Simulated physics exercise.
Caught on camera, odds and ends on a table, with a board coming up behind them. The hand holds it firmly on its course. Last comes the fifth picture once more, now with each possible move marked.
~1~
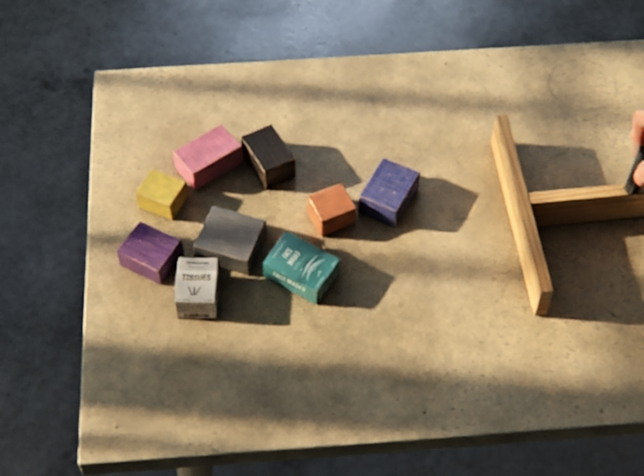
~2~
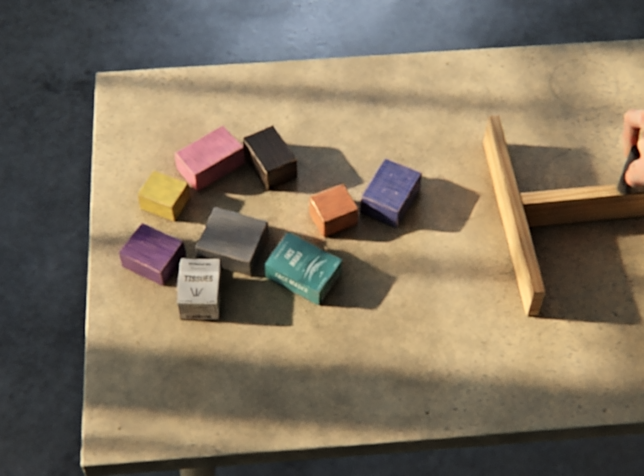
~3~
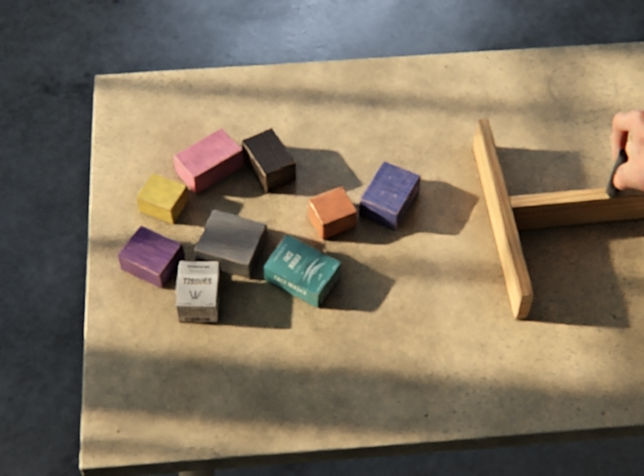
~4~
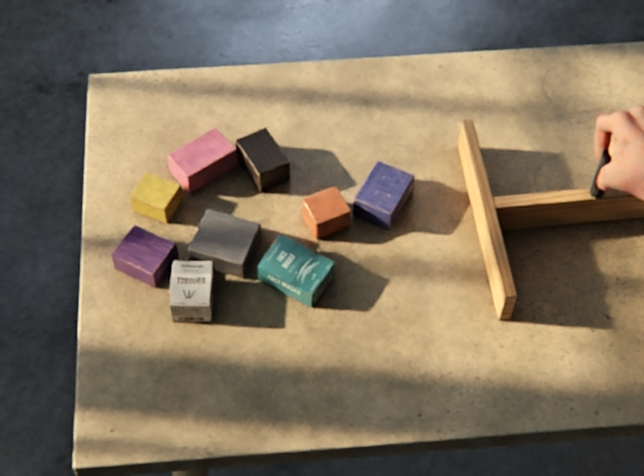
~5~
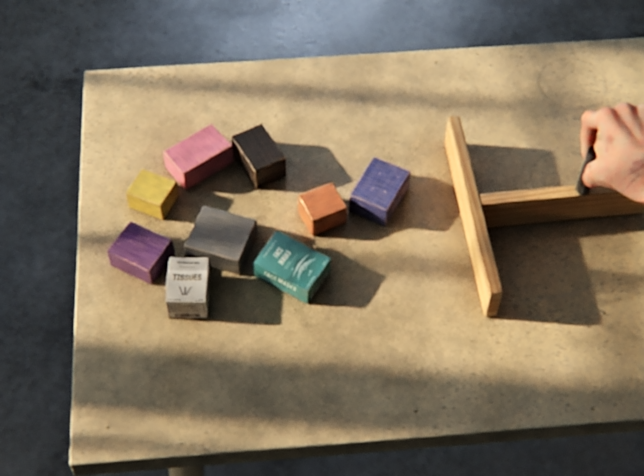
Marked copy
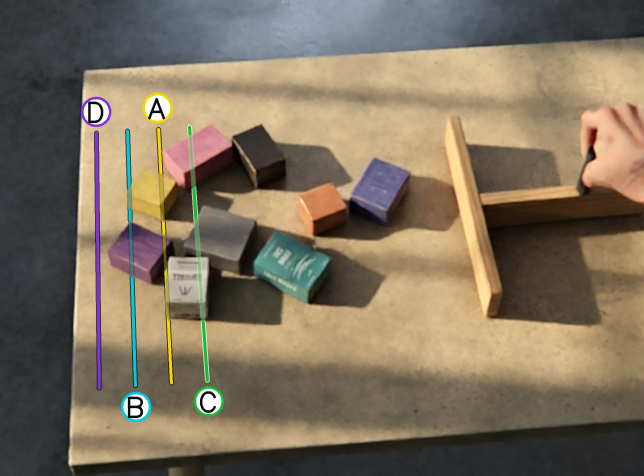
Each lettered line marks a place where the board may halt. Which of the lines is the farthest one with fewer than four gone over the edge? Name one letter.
As far as mark A.
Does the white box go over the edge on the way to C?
No.
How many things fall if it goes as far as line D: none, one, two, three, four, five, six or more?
In all, six or more.
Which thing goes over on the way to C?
The purple block.
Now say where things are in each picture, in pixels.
The first frame shows board (523, 198); white box (197, 288); yellow block (162, 194).
The second frame shows board (516, 199); grey block (233, 242).
The third frame shows board (504, 202); orange block (333, 214).
The fourth frame shows board (488, 203); blue block (384, 195).
The fifth frame shows board (474, 200); pink block (199, 157); white box (188, 288); yellow block (152, 194).
On the marked copy, A at (165, 246); B at (131, 249); C at (198, 244); D at (98, 251).
With A. Early on, board (364, 207); blue block (332, 204); orange block (293, 215).
Further on, board (252, 215); purple block (87, 266); grey block (144, 253).
At the end, board (166, 221); purple block over the edge; yellow block over the edge; two fallen.
As for the rest, B drops five; C is within the limit but short; D drops nine.
